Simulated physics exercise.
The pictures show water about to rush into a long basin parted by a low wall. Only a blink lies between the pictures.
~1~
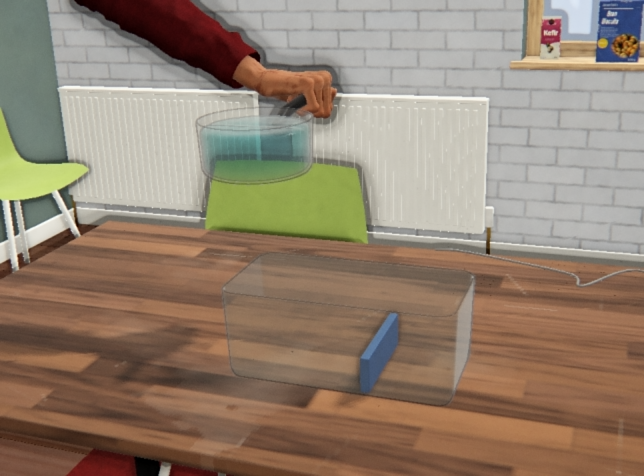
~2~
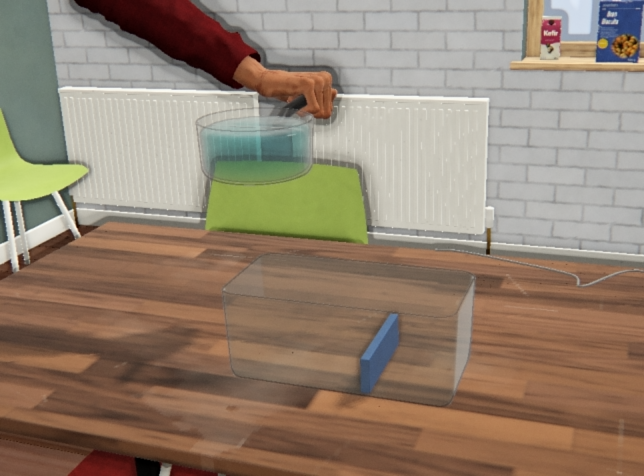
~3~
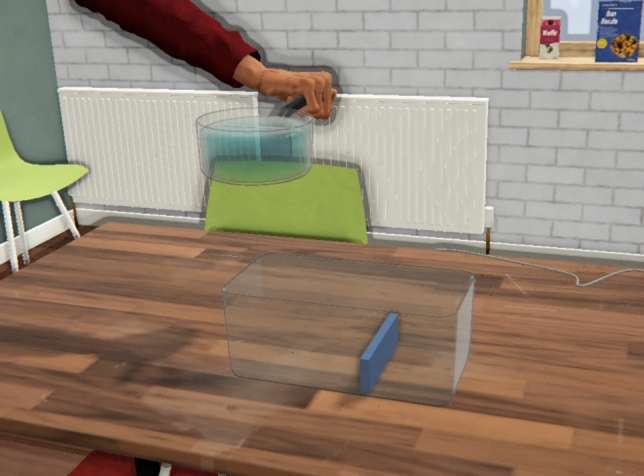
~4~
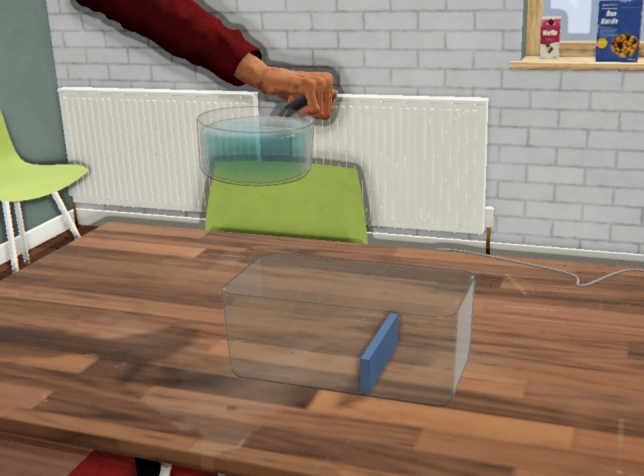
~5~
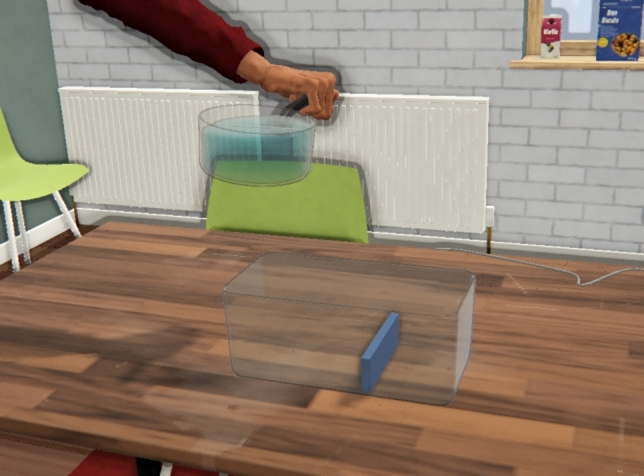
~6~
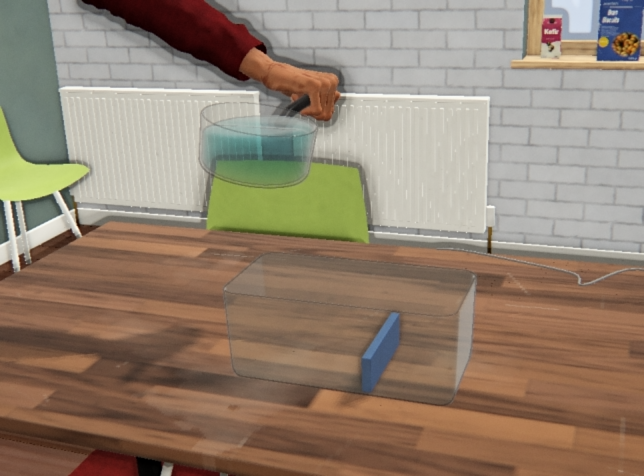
In this clip, a hand in a dark red sleeve holds a clear round container of bluish liquid above a wooden table, tilting it very slightly, while a transparent rectangular basin with a low blue wall stays still.
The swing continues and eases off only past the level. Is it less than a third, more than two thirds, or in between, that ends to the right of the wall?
In the end between a third and two thirds is right of the wall.
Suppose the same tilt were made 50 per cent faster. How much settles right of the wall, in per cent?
Roughly 30 in a hundred.
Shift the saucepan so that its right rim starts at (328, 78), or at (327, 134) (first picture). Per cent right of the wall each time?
Roughly 70 per cent, and 60 per cent.
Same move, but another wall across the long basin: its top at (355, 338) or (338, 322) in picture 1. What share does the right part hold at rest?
About 65 and 80 per cent.
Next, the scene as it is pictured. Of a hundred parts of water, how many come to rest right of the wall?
Roughly 40 in a hundred.
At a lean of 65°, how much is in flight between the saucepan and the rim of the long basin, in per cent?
About 35 per cent.
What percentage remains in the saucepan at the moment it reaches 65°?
About 45 per cent.
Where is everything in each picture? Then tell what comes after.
In the first picture, tilt 0°; pouring edge (308, 122); surface from (208, 123) to (309, 129); the long basin's rim runs from (242, 272) to (466, 295); the wall's top is at (380, 336).
In the second picture, tilt 0°; pouring edge (309, 123); surface from (208, 124) to (309, 129).
In the third picture, tilt 2°; pouring edge (309, 124); surface from (207, 124) to (309, 129).
In the fourth picture, tilt 4°; pouring edge (310, 127); surface from (208, 124) to (309, 130).
In the fifth picture, tilt 7°; pouring edge (312, 129); surface from (209, 123) to (311, 129).
In the sixth picture, tilt 11°; pouring edge (313, 134); surface from (210, 124) to (314, 130).
A moment on, the saucepan is tipped part way and 47 per cent is still to pour, 9 is left of the wall and 8 right of it.
Next, the saucepan is tipped right over and 6 per cent is still to pour, 43 is left of the wall and 42 right of it.
Then the saucepan is tipped right over and 0 per cent is still to pour, 56 is left of the wall and 42 right of it.
Later the saucepan is tipped right over and 0 per cent is still to pour, 56 is left of the wall and 42 right of it.
In the end 56 per cent lies left of the wall, 42 right of it and 1 outside.
